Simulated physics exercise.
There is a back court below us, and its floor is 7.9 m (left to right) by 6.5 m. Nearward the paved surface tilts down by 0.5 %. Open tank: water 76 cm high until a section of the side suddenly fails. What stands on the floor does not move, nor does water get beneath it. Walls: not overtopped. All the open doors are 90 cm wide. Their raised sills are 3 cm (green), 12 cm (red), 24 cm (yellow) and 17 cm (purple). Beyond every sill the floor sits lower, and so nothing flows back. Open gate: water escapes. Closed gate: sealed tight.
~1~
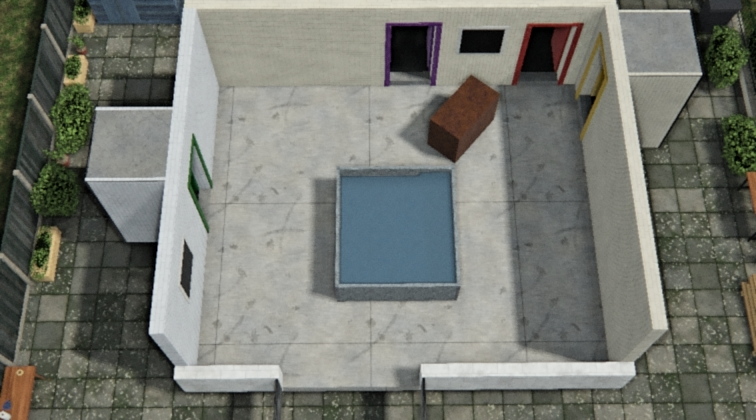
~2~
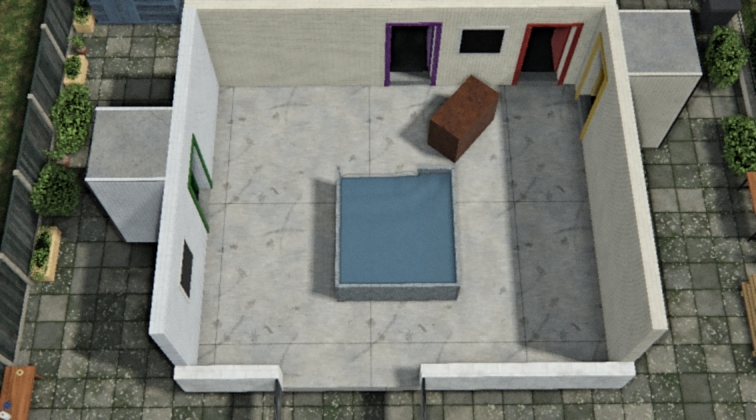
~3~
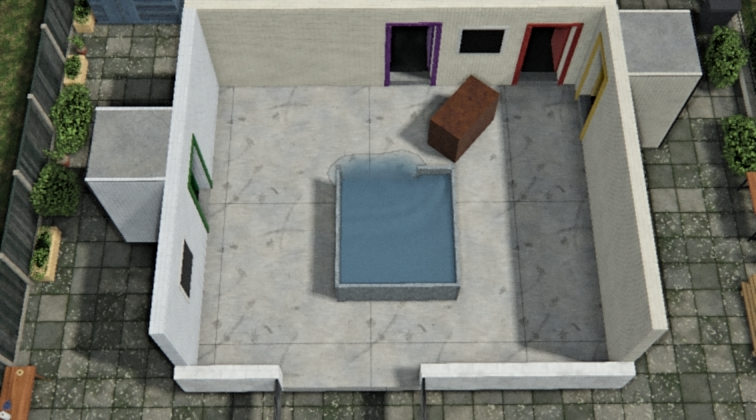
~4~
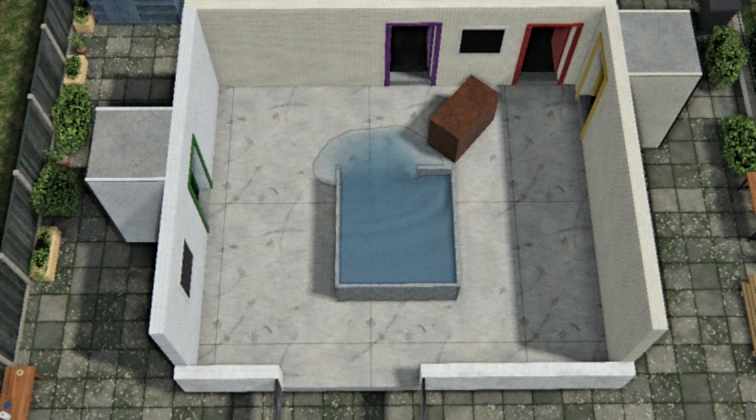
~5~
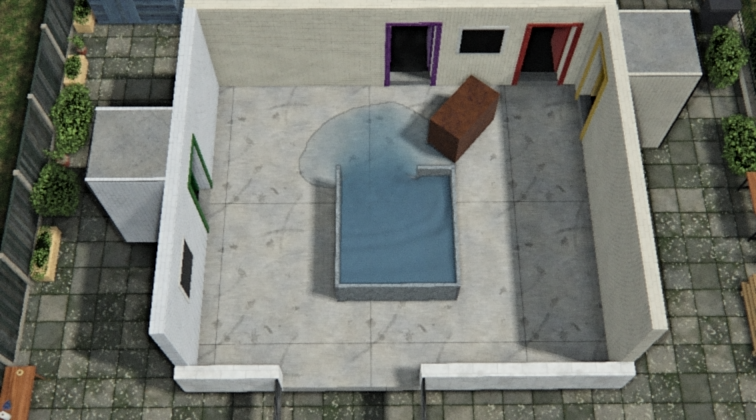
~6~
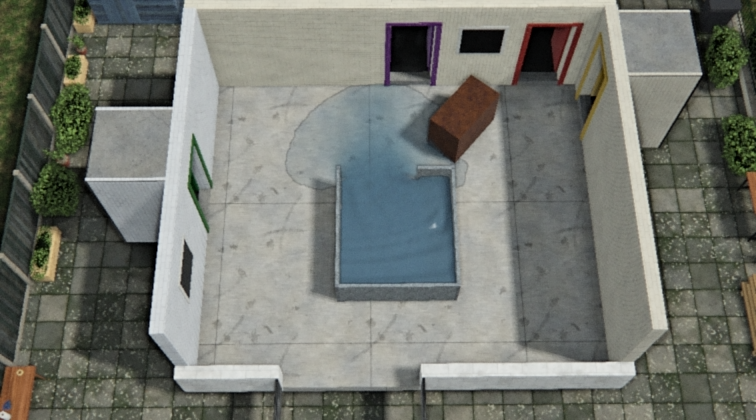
We see a walled court from above with a square tank of blue water; part of its far wall opens, and water pours out, spreading across the pale floor in a widening sheet that reaches around a brown block.
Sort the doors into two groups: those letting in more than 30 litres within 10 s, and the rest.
The green door goes in the first group; the red door goes with the rest; the yellow door goes with the rest; the purple door goes in the first group.
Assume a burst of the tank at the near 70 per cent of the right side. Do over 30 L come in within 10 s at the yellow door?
In that case, yellow door: Less than that.
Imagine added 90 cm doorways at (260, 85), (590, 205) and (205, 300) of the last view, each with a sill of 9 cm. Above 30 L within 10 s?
Well, the first is on the high side, the second is on the low side, and the third is on the low side.
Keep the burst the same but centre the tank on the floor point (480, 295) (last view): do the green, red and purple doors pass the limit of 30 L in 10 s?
Checking each door against the limit: Green tops it, red tops it, purple does not exceed it.
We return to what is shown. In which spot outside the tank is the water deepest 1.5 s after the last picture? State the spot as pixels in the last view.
Position: About (220, 86).
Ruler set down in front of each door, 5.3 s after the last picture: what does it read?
In centimetres, the green door has 7, the red door 7, the yellow door 12 and the purple door 16.
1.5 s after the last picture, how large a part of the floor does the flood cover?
Close to 30 in a hundred parts are wet.
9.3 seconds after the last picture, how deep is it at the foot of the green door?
Depth: ~ 6.5 cm.
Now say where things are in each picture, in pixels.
The first picture shows still water, 76 cm deep, in the open tank at (397, 226).
In the second picture, water pours out on the open tank's far side and has run 0.8 m, to a hidden place; typically 6 cm deep outside, 76 cm at the open tank's back.
In the third picture, the front is at a hidden place, 1.1 m from the gap on the open tank's far side; 1.2 m2 of floor is under water; 76 cm left at the back of the open tank.
In the fourth picture, the front is at (405, 130), 1.5 m from the gap on the open tank's far side; 2.8 m2 of floor is under water; 76 cm left at the back of the open tank.
In the fifth picture, water pours out on the open tank's far side and has run 2.0 m, to (396, 106); typically 8 cm deep outside, 76 cm at the open tank's back.
In the sixth picture, the front is at (399, 85), 2.6 m from the gap on the open tank's far side; 6.3 m2 of floor is under water; 70 cm left at the back of the open tank.
Then, 0.7 s after the last picture water covers 20 % of the floor and is deepest (46 cm) near (366, 92); green door not reached, red door not reached, yellow door not reached, purple door 35 cm at the sill, 45 L in.
Then, 1.5 s after the last picture water covers 30 % of the floor and is deepest (59 cm) near (220, 86); green door not reached, red door 3 cm at the sill, 0 L in, yellow door not reached, purple door 37 cm at the sill, 145 L in.
Then, 2.8 s after the last picture water covers 45 % of the floor and is deepest (36 cm) near (220, 86); green door 6 cm at the sill, 0 L in, red door 7 cm at the sill, 0 L in, yellow door 21 cm at the sill, 0 L in, purple door 25 cm at the sill, 241 L in.
Then, 5.3 s after the last picture water covers 85 % of the floor and is deepest (20 cm) near (220, 86); green door 7 cm at the sill, 23 L in, red door 7 cm at the sill, 1 L in, yellow door 12 cm at the sill, 0 L in, purple door 16 cm at the sill, 268 L in.
Then, 9.3 s after the last picture water covers 100 % of the floor and is deepest (16 cm) near (197, 375); green door 6 cm at the sill, 65 L in, red door 5 cm at the sill, 1 L in, yellow door 6 cm at the sill, 0 L in, purple door 8 cm at the sill, 269 L in.
